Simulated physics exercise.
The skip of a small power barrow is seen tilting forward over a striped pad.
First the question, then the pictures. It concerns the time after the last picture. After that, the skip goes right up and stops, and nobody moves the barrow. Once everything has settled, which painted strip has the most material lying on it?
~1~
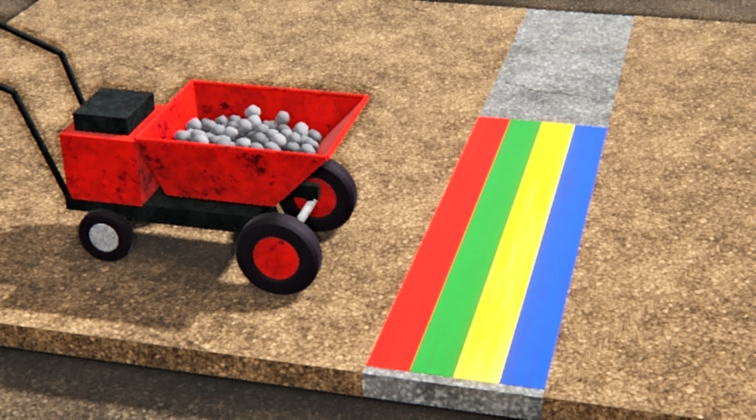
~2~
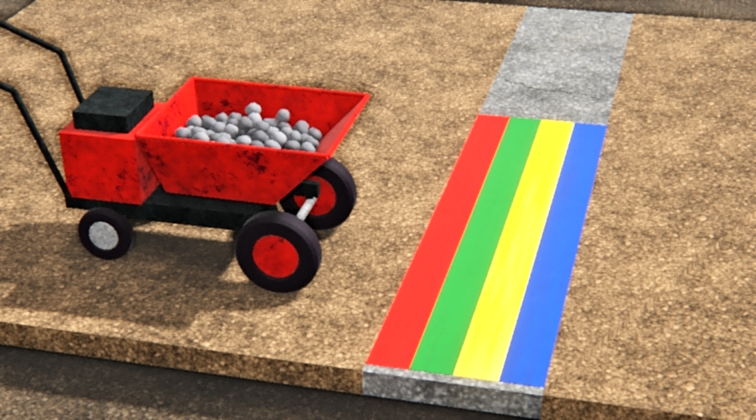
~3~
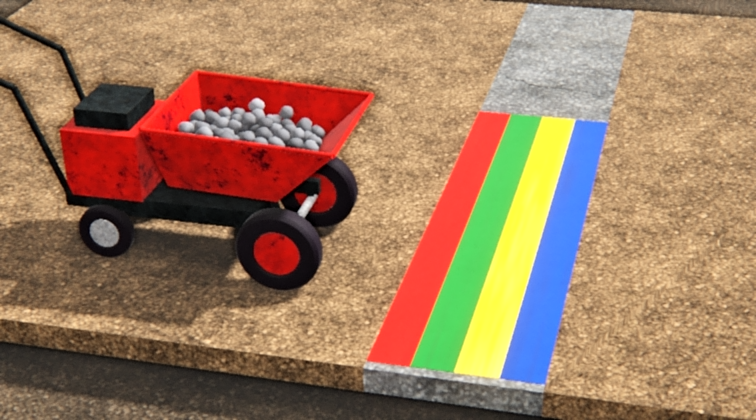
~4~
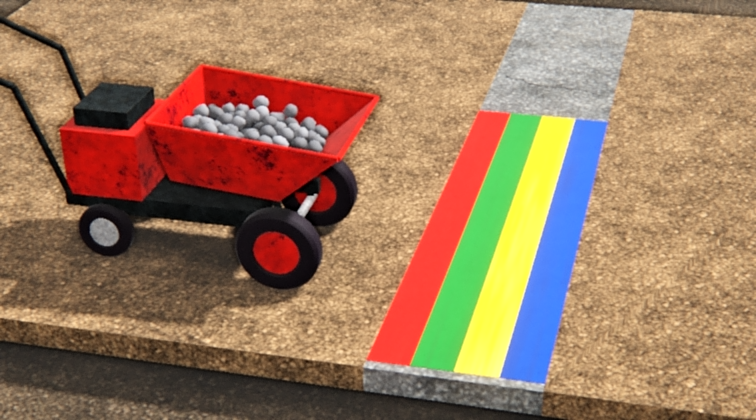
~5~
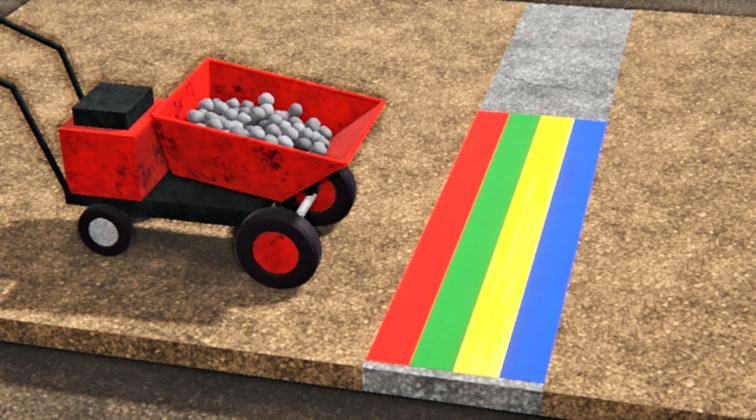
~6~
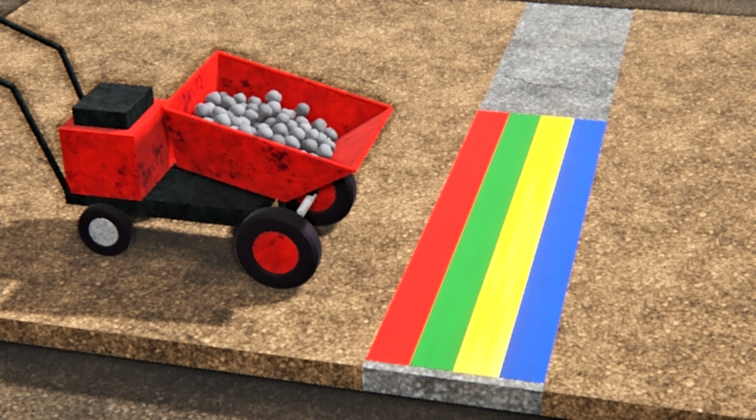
Most of it lies on the green strip.
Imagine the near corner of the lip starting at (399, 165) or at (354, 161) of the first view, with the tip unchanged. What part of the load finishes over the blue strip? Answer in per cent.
I'd expect close to 30 per cent and then close to 10 per cent.
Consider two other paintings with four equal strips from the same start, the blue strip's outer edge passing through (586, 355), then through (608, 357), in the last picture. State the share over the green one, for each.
I get 30 % for the first one and 30 % for the second.
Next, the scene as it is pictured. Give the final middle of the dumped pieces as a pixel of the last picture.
Resting centre, last frame: Roughly (480, 267).
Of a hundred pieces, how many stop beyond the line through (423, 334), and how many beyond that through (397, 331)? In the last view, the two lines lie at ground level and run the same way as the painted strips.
About 70 and 90 %.
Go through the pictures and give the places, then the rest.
In the first picture, lip of the skip near (327, 158), level; top of the load near (214, 142), round cobbles; red strip near (402, 333); green strip near (445, 339); yellow strip near (488, 344); blue strip near (531, 350).
In the second picture, lip of the skip near (328, 157), level; top of the load near (215, 140).
In the third picture, lip of the skip near (332, 156), tipped barely; top of the load near (218, 135).
In the fourth picture, lip of the skip near (338, 159), tipped barely; top of the load near (231, 132).
In the fifth picture, lip of the skip near (345, 164), tipped a little; top of the load near (236, 129).
In the sixth picture, lip of the skip near (353, 171), tipped a little; top of the load near (235, 124); red strip near (402, 327); green strip near (444, 332); yellow strip near (487, 338); blue strip near (531, 343).
Shortly afterwards, skip tipped steeply; the whole lot in the skip.
Next, skip tipped steeply; the bulk in the skip; a little over the red strip; only a few over the green strip.
Some moments later, skip tipped right over; a little in the skip; near a quarter over the red strip; near a third over the green strip; near a quarter over the yellow strip; a little over the blue strip; only a few off the paint.
In the end, skip tipped right over; a little in the skip; near a quarter over the red strip; near a third over the green strip; near a quarter over the yellow strip; a little over the blue strip; a little off the paint.
